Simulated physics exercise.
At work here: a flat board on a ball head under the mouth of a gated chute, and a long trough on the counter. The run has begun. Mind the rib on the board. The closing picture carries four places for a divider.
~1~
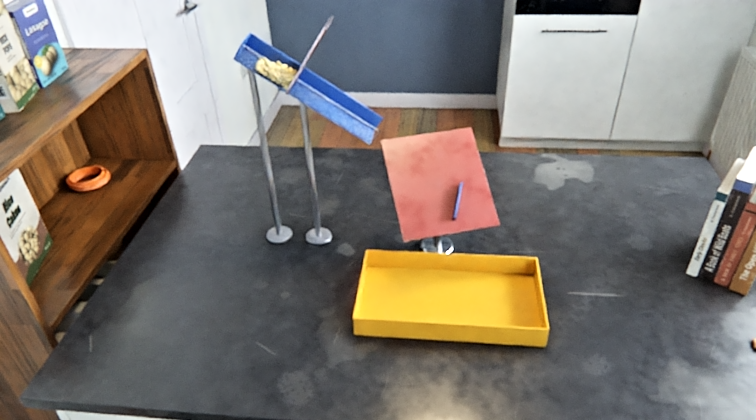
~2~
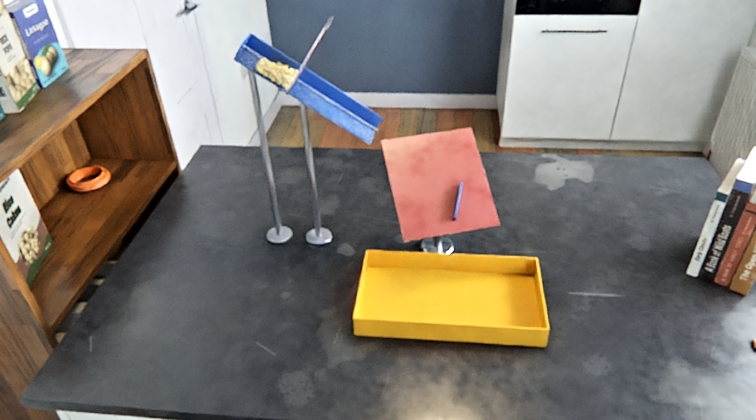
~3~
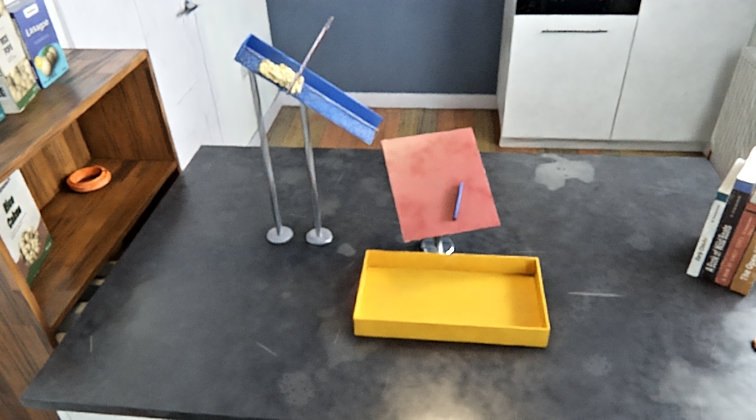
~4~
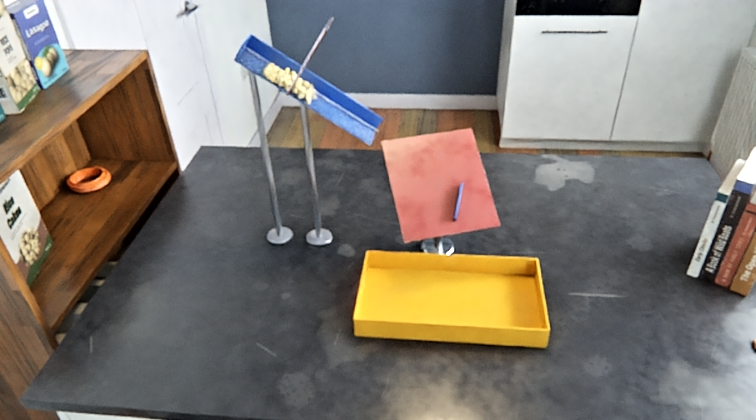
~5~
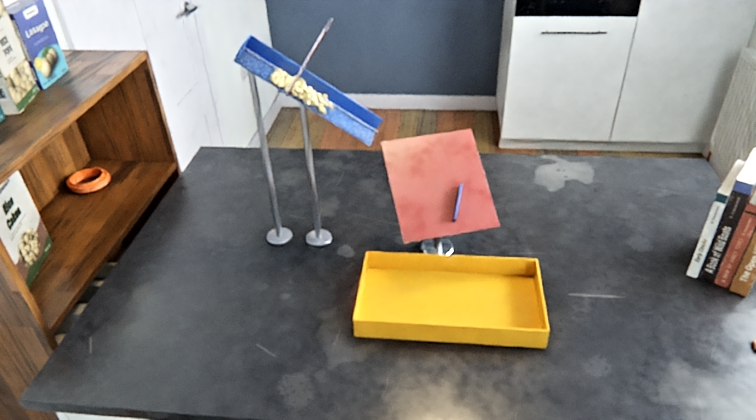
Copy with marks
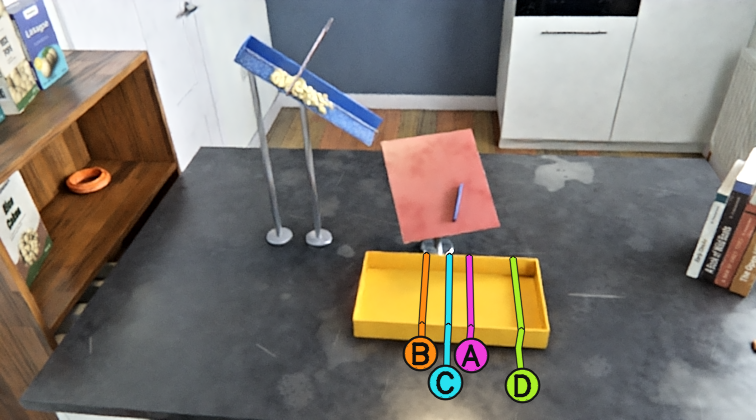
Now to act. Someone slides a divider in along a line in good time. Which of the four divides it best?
Go for C.
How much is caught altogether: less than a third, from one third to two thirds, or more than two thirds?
It is more than two thirds.
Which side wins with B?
Right.
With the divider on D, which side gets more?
More lands on the left.
On the marked copy, line A crosses the front rim at (470, 326); line B crosses the front rim at (422, 323); line C crosses the front rim at (448, 325); line D crosses the front rim at (521, 329).
With A, of what is caught, nearly all on the left of the divider, a small part on the right.
With B, of what is caught, a stray few on the left of the divider, nearly all on the right.
With C, of what is caught, about two thirds on the left of the divider, about a third on the right.
With D, of what is caught, nearly all on the left of the divider, a stray few on the right.
